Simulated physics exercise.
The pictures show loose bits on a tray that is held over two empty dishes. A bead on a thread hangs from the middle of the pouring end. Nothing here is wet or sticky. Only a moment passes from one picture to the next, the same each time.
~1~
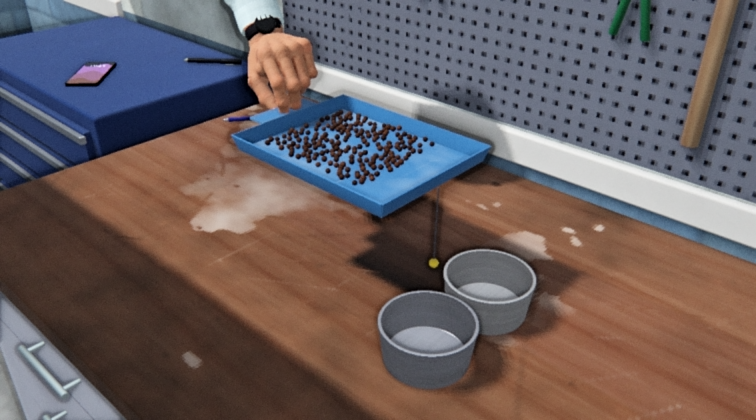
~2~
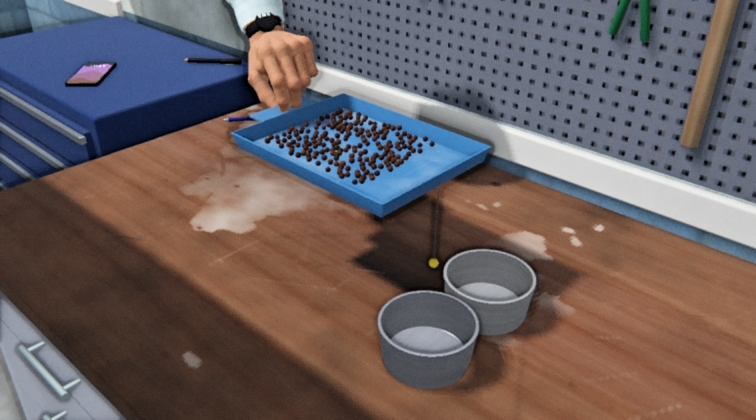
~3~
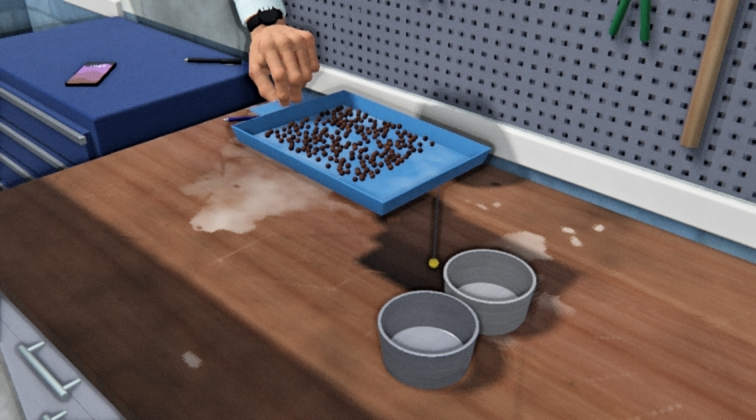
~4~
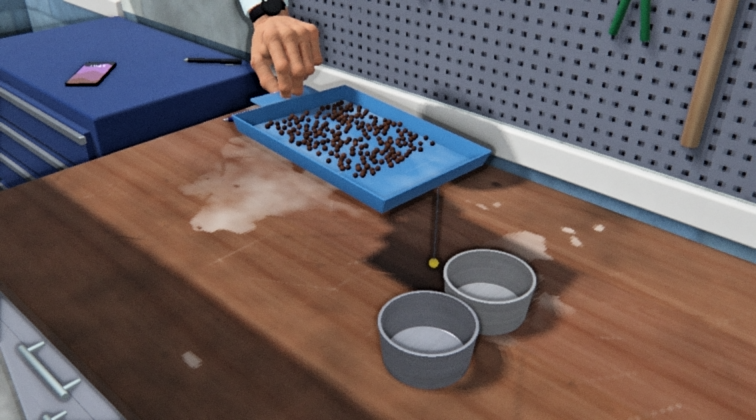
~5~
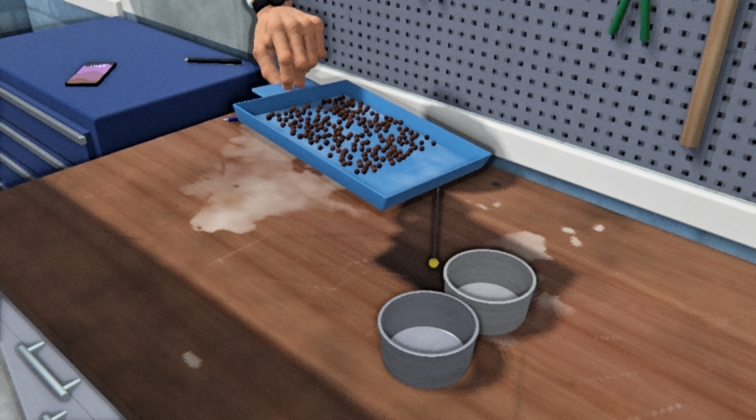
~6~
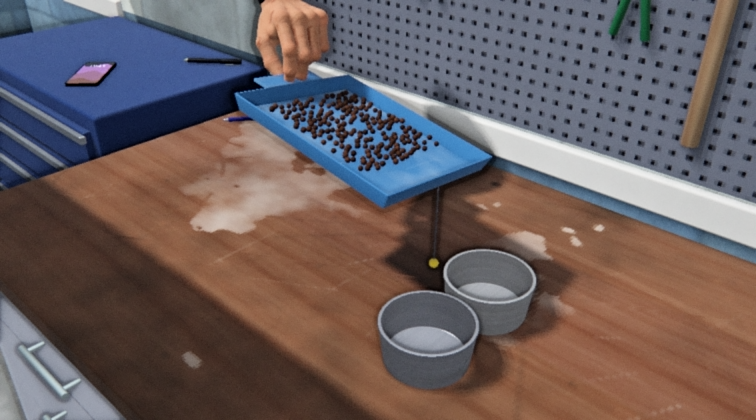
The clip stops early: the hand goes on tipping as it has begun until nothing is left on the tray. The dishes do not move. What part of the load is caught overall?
In the dishes lies under half of it.
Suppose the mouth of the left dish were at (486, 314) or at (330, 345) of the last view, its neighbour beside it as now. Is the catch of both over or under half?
At the first place not half, at the second below a half.
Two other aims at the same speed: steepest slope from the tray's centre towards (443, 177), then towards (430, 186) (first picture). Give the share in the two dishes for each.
Near 80 % and 90 %.
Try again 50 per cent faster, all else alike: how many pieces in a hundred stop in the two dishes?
It comes to 20 per cent or so.
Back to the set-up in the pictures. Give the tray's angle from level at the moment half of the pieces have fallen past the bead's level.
Near 85 degrees.
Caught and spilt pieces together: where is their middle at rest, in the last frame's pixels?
At about (493, 276).
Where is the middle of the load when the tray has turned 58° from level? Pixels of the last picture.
Close to (453, 163).
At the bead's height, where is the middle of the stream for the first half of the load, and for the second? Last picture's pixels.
Around (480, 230) and then (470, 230).
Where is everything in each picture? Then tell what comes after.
The first picture shows corners of the pouring end at (382, 201) and (484, 146), level; middle of the load at (349, 148), allspice berries; left dish at (466, 359); right dish at (525, 308); bead on its thread at (434, 263).
The second picture shows corners of the pouring end at (382, 200) and (484, 146), level; middle of the load at (349, 147).
The third picture shows corners of the pouring end at (383, 199) and (484, 148), tipped barely, lowest at the right corner; middle of the load at (349, 144).
The fourth picture shows corners of the pouring end at (384, 196) and (485, 150), tipped a little, lowest at the right corner; middle of the load at (349, 139).
The fifth picture shows corners of the pouring end at (386, 194) and (485, 153), tipped a little, lowest at the right corner; middle of the load at (351, 135).
The sixth picture shows corners of the pouring end at (387, 192) and (485, 155), tipped a little, lowest at the right corner; middle of the load at (354, 131); left dish at (466, 359); right dish at (525, 308).
Soon, tray tipped steeply; nearly all on the tray; a stray few in the right dish; a stray few outside both; a stray few in the air.
A while on, tray tipped right over; a stray few on the tray; about a quarter in the right dish; about two thirds outside both; a small part in the air.
Towards the end, tray tipped past a quarter turn; about a quarter in the right dish; most outside both.
Finally, tray tipped past a quarter turn; none in the left dish; about a quarter in the right dish; most outside both.
